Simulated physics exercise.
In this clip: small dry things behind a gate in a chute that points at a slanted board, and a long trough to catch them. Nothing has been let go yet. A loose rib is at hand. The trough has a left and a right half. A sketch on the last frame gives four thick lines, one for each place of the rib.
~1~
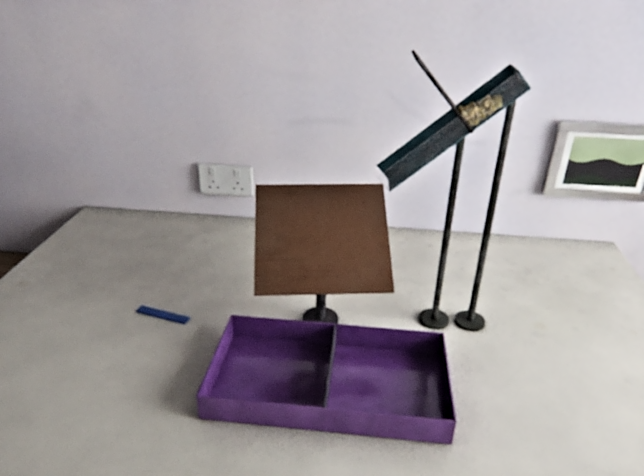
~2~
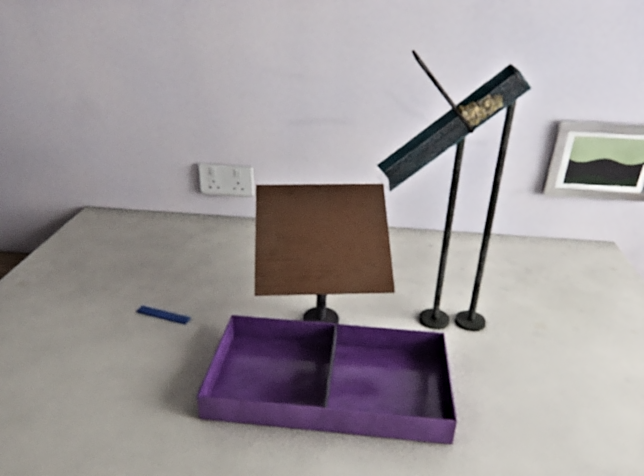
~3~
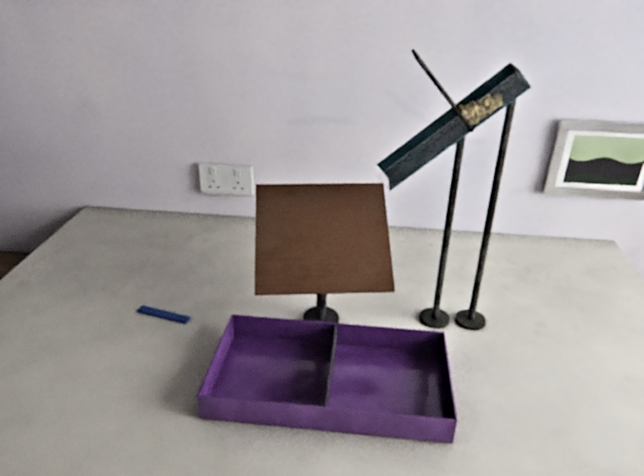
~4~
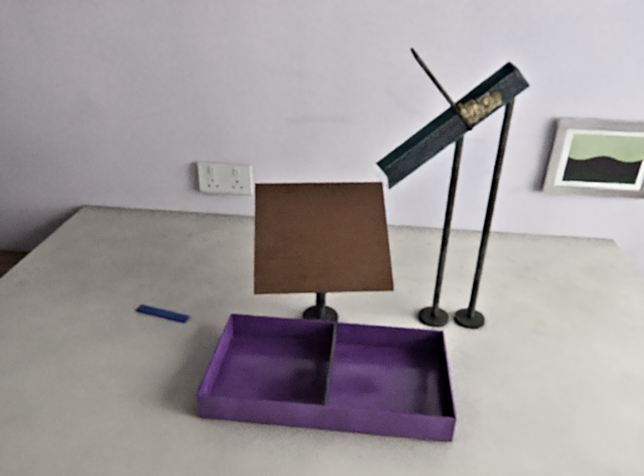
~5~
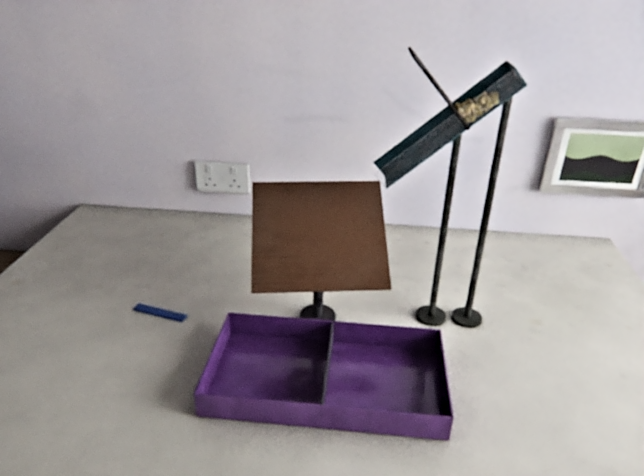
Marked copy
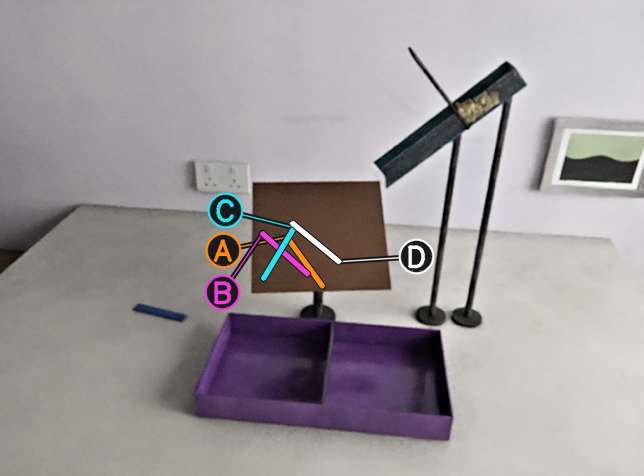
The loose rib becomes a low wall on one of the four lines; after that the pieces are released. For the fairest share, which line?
I would pick line B.
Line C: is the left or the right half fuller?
More lands on the left.
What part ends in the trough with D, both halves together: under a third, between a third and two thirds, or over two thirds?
Over two thirds.
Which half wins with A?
The right half.
On the marked copy, line A from (286, 237) to (322, 286); line B from (262, 233) to (307, 273); line C from (294, 227) to (263, 278); line D from (292, 223) to (339, 261).
With A, of what is caught, a small share in the left half, the bulk in the right.
With B, of what is caught, close to half in the left half, close to half in the right.
With C, of what is caught, the bulk in the left half, a small share in the right.
With D, of what is caught, a small share in the left half, all but a few in the right.
